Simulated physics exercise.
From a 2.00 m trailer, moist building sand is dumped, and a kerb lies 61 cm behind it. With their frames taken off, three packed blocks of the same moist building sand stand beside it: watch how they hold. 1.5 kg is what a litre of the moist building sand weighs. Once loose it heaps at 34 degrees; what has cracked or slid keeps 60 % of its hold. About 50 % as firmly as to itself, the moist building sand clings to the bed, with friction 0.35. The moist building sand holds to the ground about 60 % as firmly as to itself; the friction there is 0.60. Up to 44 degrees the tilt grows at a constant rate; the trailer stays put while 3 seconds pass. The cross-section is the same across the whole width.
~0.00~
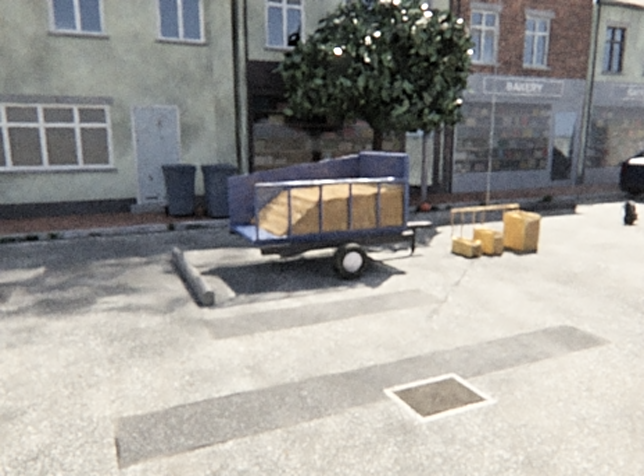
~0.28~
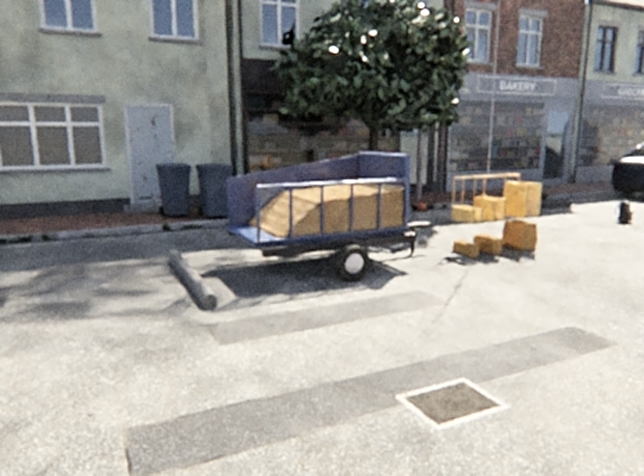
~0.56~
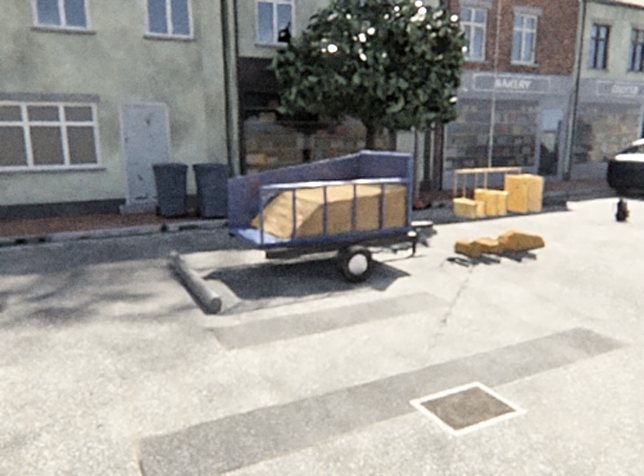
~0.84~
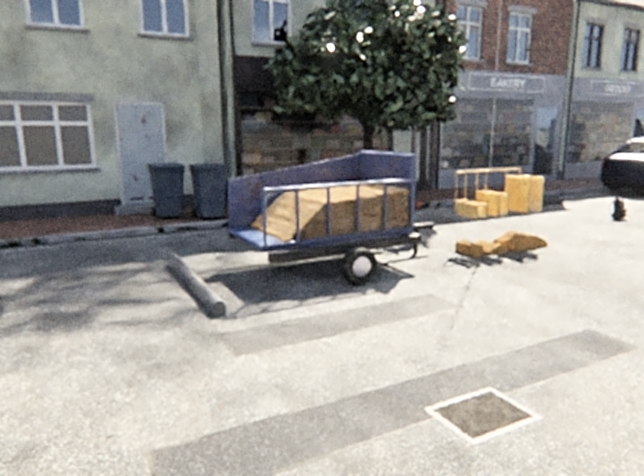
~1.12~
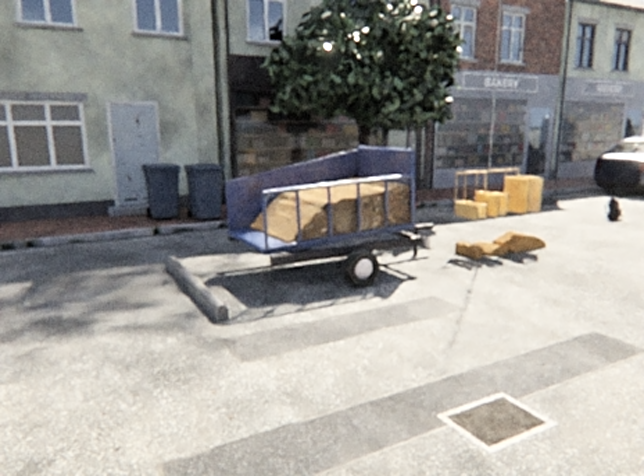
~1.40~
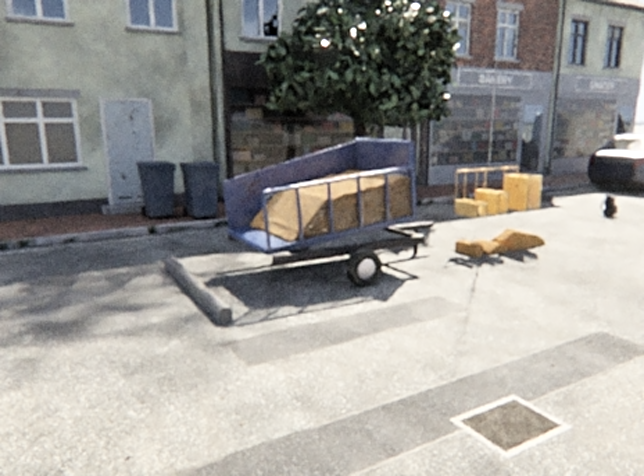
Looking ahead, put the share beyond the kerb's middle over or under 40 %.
The share beyond the kerb's middle ends up lower than 40 percent.
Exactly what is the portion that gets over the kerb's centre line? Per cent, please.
Close to 35 in a hundred.
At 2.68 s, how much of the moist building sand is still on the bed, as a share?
Some 100 per cent.
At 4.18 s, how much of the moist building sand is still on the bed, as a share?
It's some 70 percent by my reckoning.
After 2.68 s, the tilt is 16 degrees, all is on the bed and 0 % past the kerb's middle.
After 4.18 s, the tilt is 30 degrees, 71 % is on the bed and 0 % past the kerb's middle.
After 5.68 s, the tilt is 43 degrees, none is on the bed and 34 % past the kerb's middle.
After 7.19 s, the tilt is 44 degrees, none is on the bed and 34 % past the kerb's middle.
After 8.89 s, the tilt is 44 degrees, none is on the bed and 34 % past the kerb's middle.
